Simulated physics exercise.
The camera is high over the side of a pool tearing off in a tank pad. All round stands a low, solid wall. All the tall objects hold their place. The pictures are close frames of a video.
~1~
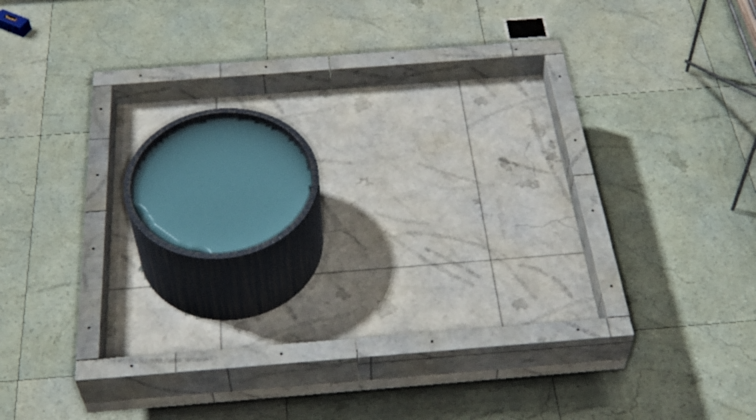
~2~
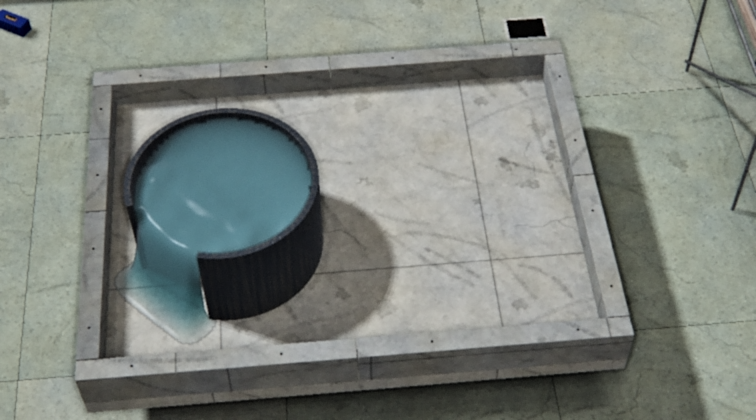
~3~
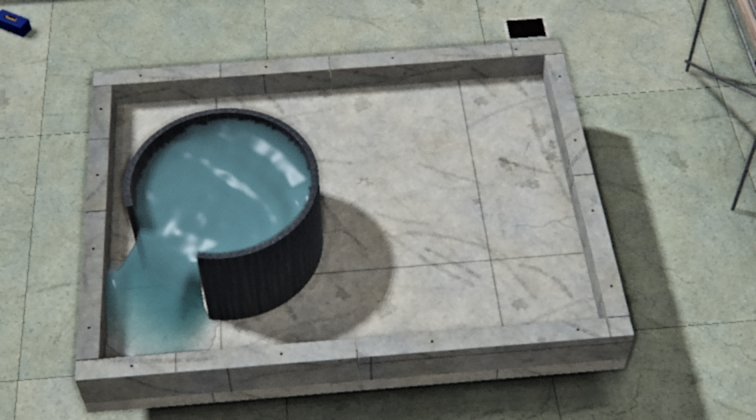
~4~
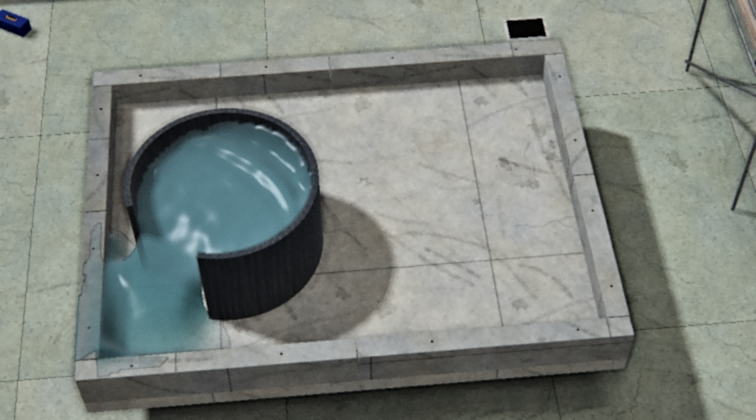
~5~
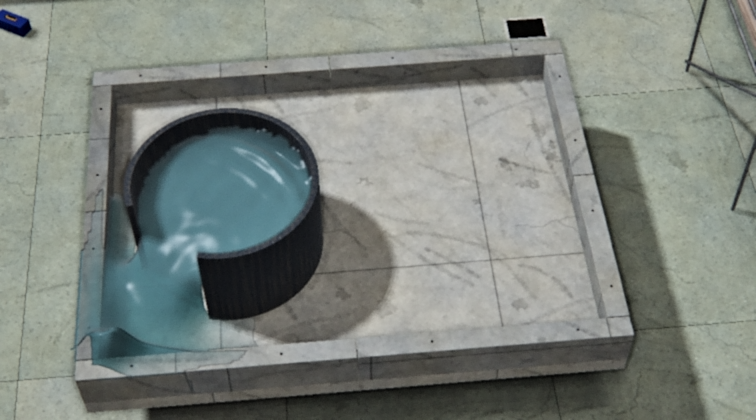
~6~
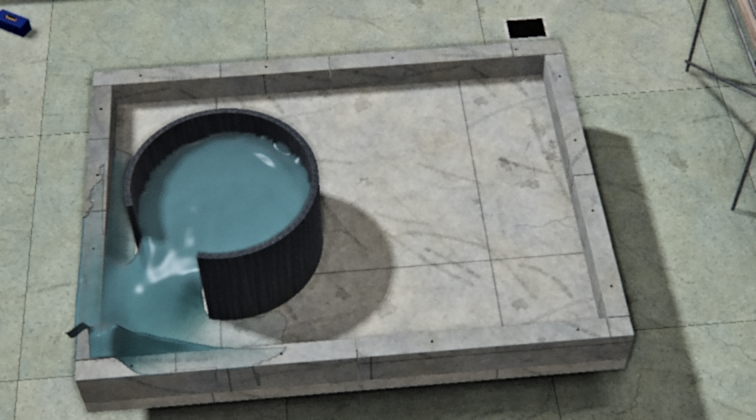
A walled rectangular pad of pale, cracked stone sits on a greenish tiled floor, seen from high above by a still camera. A dark round tank brimming with blue-green water stands at the pad's left, casting a shadow rightward, with a small black square beyond the far wall. The tank's lower-left side opens, and water pours through the gap, spreads into the near-left corner and surges up over the low wall there.
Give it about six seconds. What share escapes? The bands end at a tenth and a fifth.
It loses over a fifth.
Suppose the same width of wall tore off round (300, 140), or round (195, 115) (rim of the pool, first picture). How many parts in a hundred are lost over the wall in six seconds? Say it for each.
Near 8 and 16 in a hundred.
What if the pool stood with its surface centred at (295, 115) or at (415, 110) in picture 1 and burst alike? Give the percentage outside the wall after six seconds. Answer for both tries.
About 12 and 10 per cent.
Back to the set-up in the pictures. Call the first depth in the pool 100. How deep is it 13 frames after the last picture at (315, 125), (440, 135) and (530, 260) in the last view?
In that order: 4, 0 and 2 per cent.
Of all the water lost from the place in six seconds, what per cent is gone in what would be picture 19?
Near 95 in a hundred.
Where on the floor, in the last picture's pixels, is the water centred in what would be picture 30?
Close to (296, 239).
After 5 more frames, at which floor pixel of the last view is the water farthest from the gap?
Close to (501, 343).
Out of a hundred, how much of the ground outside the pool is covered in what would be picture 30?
Roughly 100 per cent.
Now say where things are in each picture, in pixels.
The round tank at (222, 185) is whole and still, in the first frame.
The front is at (122, 280), out from the gap at (167, 279), in the second frame.
Water pours out at (167, 280) and has run to a hidden place, in the third frame.
Water pours out at (167, 283) and has run to a hidden place, in the fourth frame.
The front is at (115, 200), out from the gap at (167, 283), in the fifth frame.
Water pours out at (167, 283) and has run to (116, 157), in the sixth frame.
A moment on, water covers 25 % of the floor; the low wall has let 10 % over.
Next, water covers 35 % of the floor; the low wall has let 16 % over.
Then, water covers 65 % of the floor; the low wall has let 27 % over.
Later, water covers 85 % of the floor; the low wall has let 28 % over.
In the end, water covers 85 % of the floor; the low wall has let 28 % over.
